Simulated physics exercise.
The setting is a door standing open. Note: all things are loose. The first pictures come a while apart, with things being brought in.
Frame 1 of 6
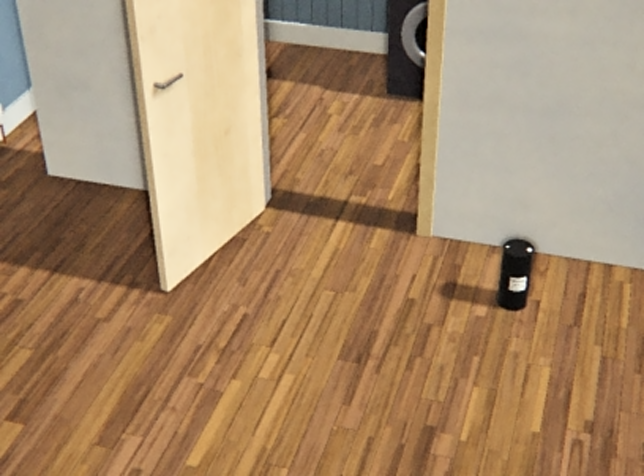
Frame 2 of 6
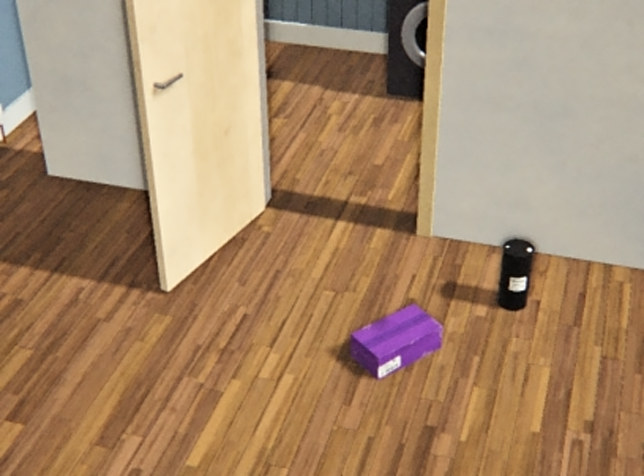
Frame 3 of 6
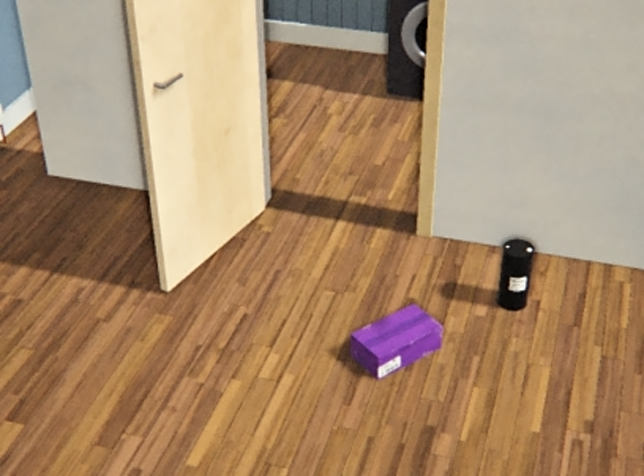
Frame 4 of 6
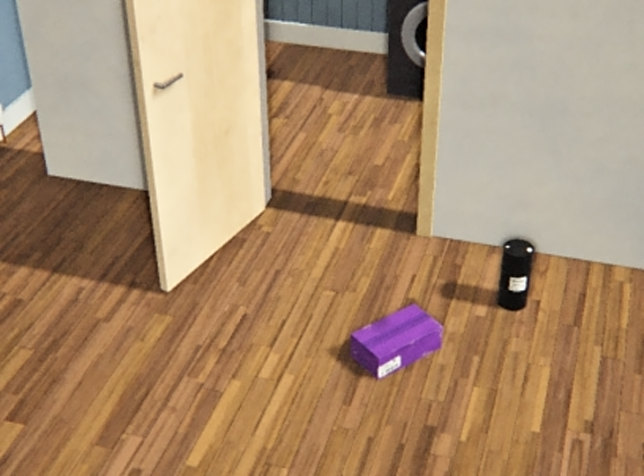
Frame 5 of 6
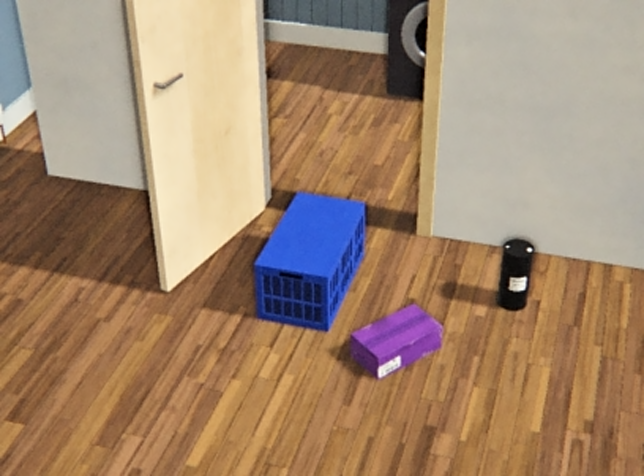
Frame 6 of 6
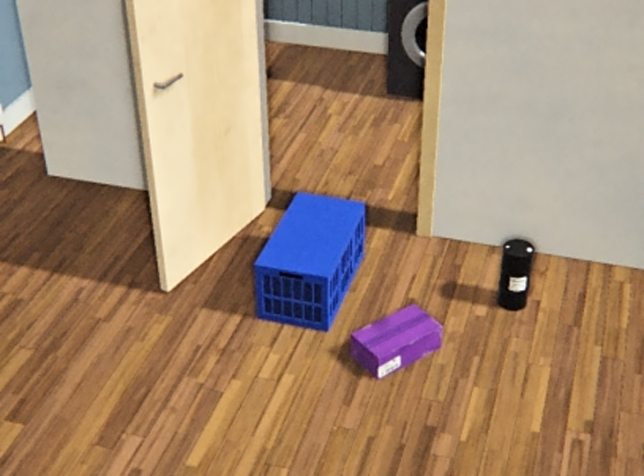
Purple parcel, then a blue crate, appearing on the wood floor near a motionless open door and a black canister.
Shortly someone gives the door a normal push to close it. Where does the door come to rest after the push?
Short of the frame.
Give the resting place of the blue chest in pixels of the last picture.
It winds up at roughly (325, 259).
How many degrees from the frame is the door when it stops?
Near 65° open.
Then, 0.50 s on from there, open by 95°.
Then, 0.80 s on from there, open by 83°.
Then, 1.00 s on from there, open by 73°.
Then, 1.20 s on from there, open by 67°; blue chest shifted a little near (321, 260).
In the end, open by 65°; all 3 unmoved. At the end, from the last picture's camera, blue chest near (325, 260).
